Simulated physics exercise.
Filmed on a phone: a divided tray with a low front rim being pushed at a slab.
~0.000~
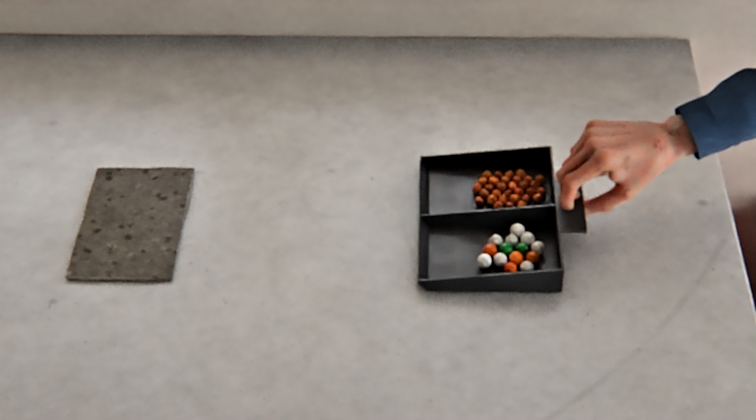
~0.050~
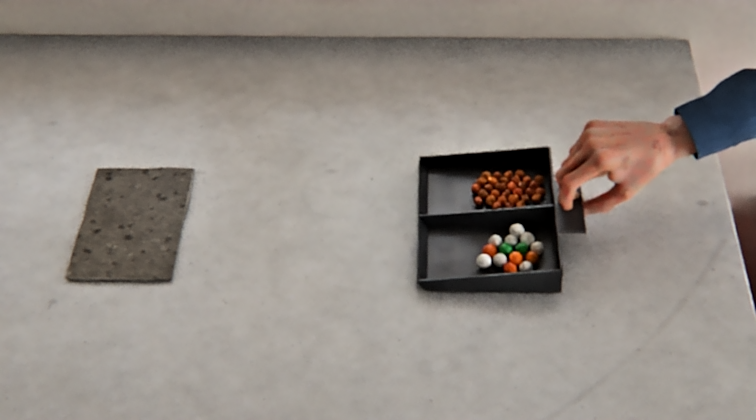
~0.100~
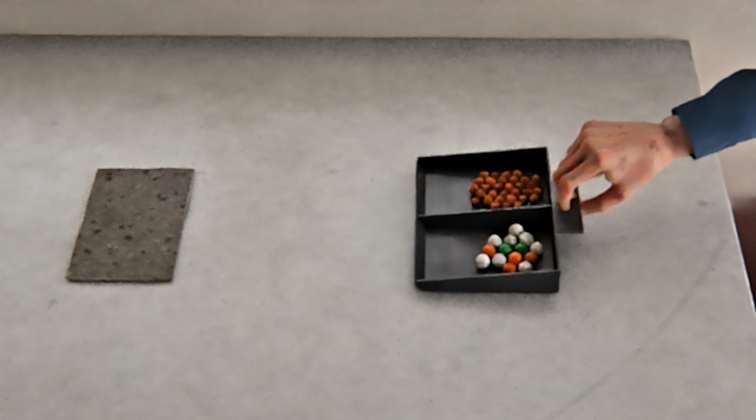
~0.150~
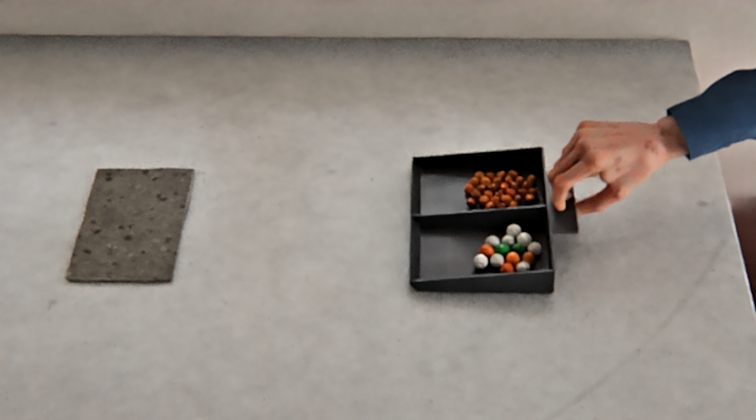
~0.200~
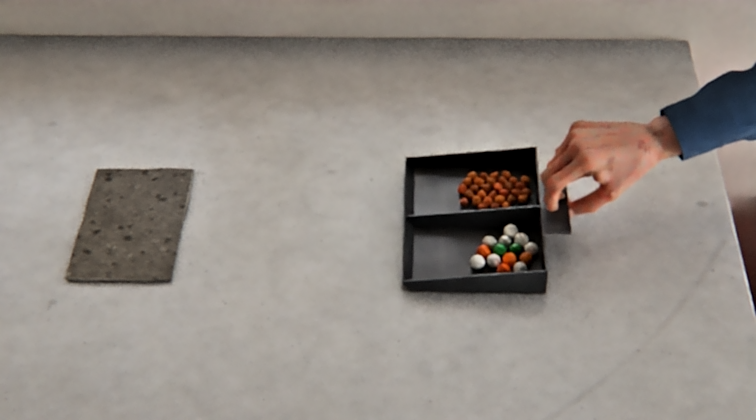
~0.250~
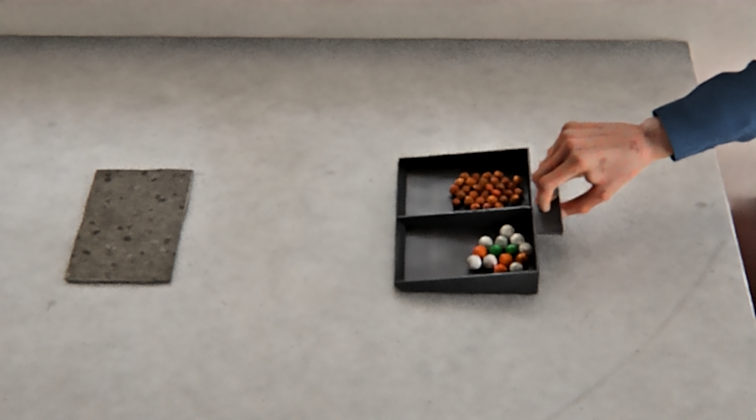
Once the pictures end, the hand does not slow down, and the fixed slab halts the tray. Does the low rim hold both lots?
The near handful is held by the rim and the far handful is held by the rim.
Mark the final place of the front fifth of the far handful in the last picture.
Around (248, 188).
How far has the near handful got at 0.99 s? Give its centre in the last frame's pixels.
Around (400, 252).
After 0.99 s, tray still sliding, front rim near (296, 218); near handful all inside; far handful all inside.
After 1.83 s, tray stopped at the slab; near handful all inside; far handful all inside.
By the end (2.8 s), tray stopped at the slab; near handful all inside, moved towards the front rim; far handful all inside.
